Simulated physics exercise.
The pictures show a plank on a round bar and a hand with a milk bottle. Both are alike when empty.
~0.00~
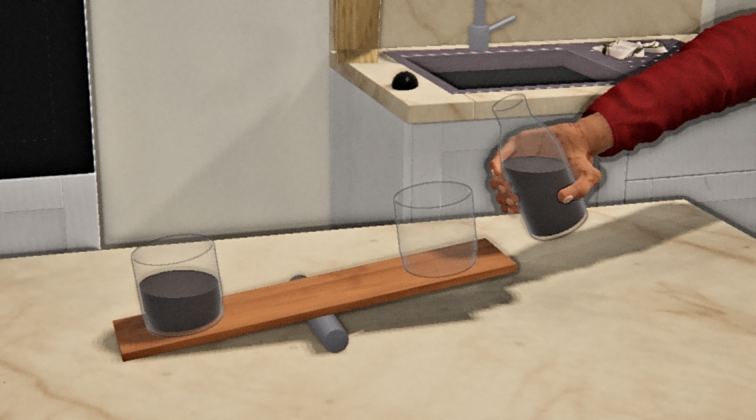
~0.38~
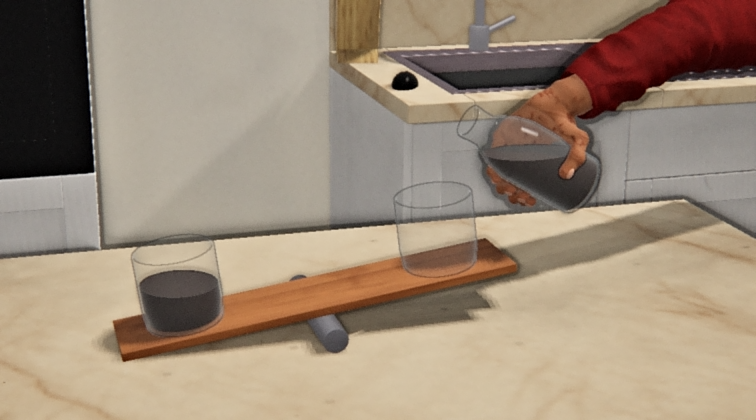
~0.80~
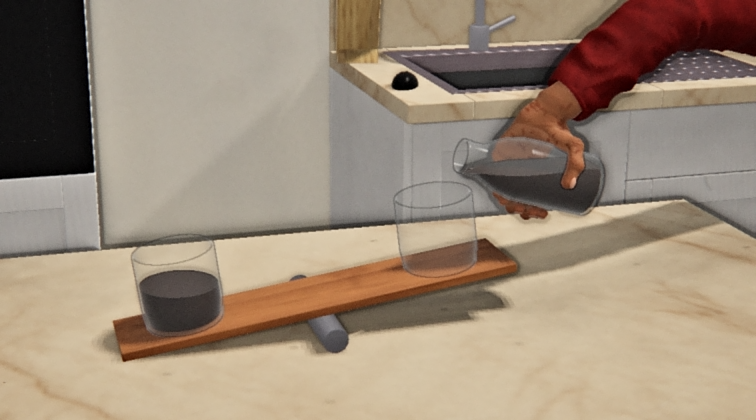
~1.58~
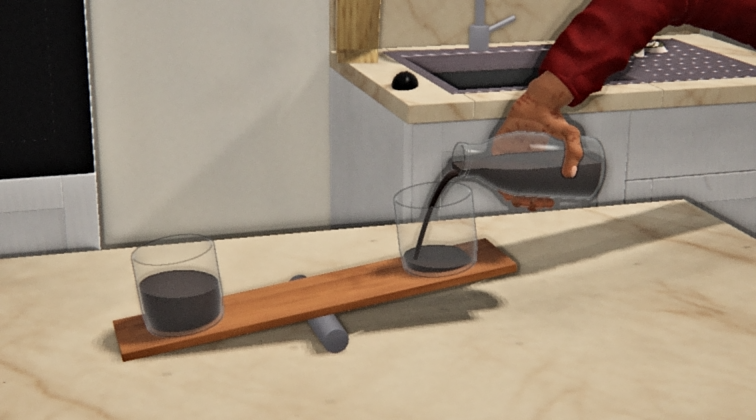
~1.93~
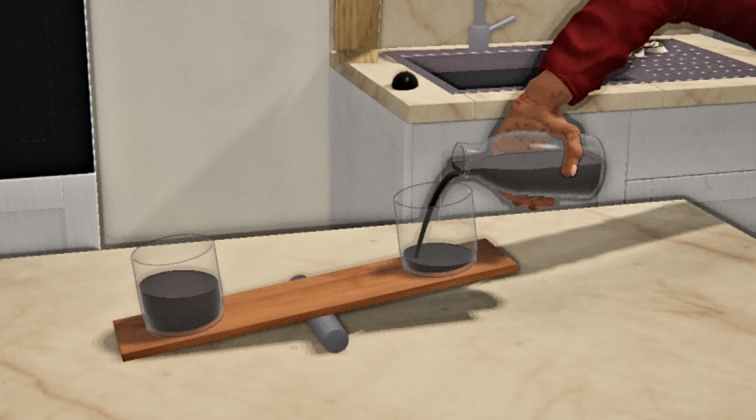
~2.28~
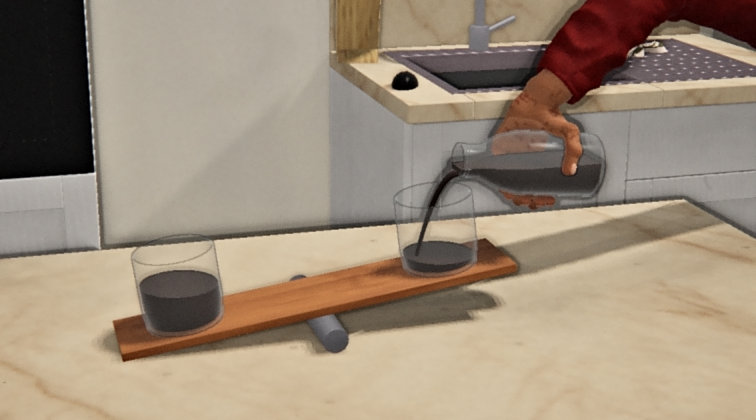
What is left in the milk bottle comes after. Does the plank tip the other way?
The plank goes down on that side.
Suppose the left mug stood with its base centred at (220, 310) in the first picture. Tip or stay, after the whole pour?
My call: Swings across.
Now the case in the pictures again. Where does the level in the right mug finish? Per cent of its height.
Some 70 per cent.
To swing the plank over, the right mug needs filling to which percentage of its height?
Close to 45 %.
By 6.0 s, the right mug is about a third full; the plank leans as before.
By 8.9 s, the right mug is about half full; the plank has swung over, and that end is down.
By 11.6 s, the right mug is about two thirds full; the plank has swung over, and that end is down.
